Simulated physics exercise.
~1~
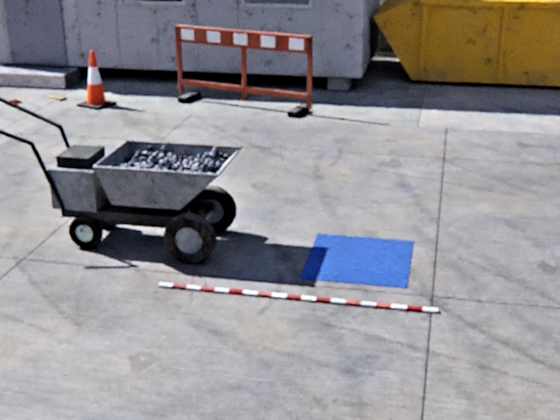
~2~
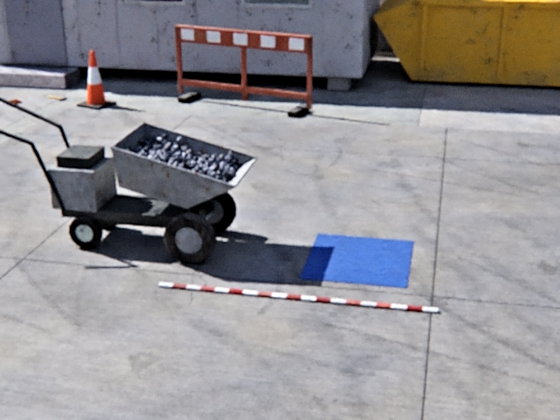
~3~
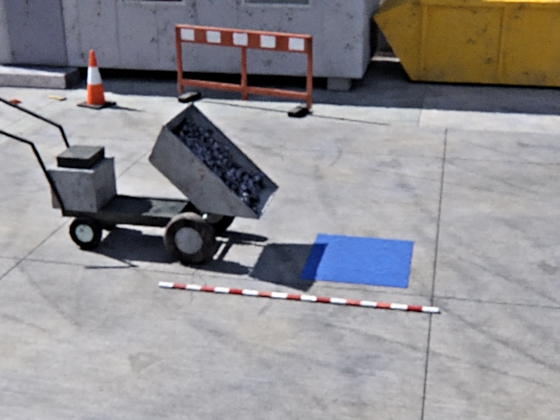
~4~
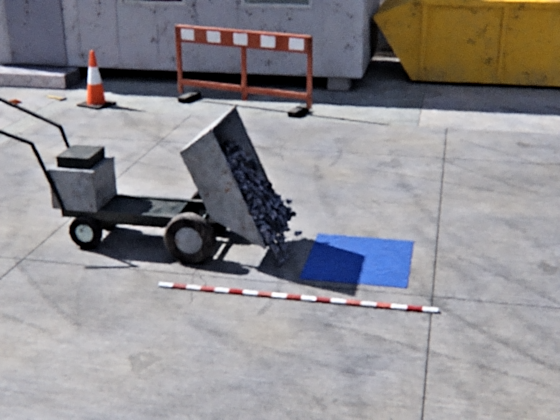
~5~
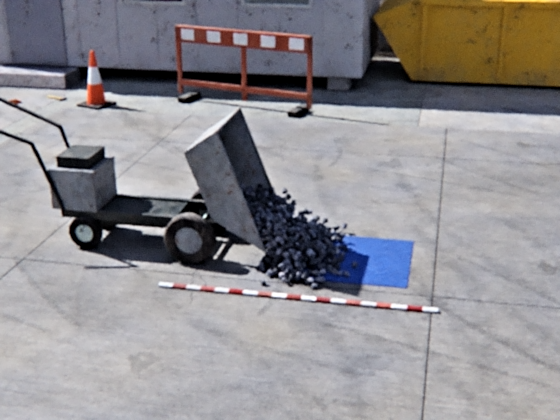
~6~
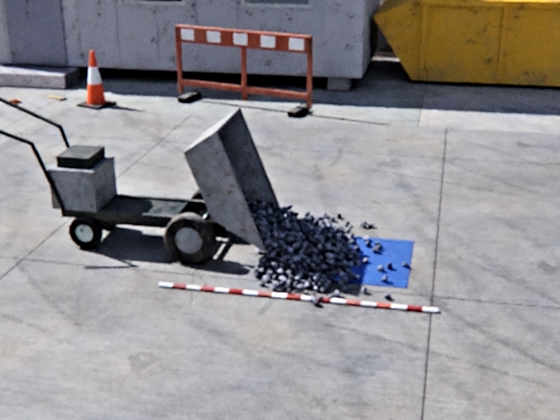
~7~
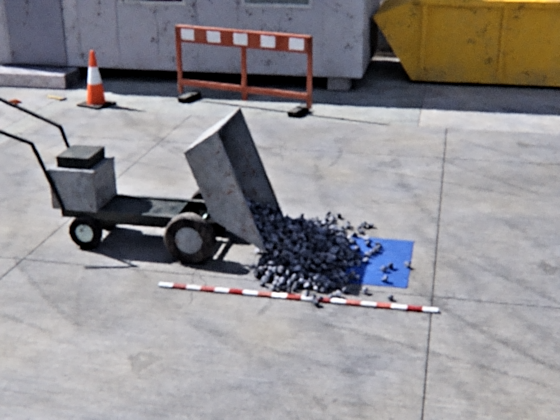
Powered barrow tipping its tray steeply to the right, spilling dark stones into a heap partly covering a flat blue sheet.
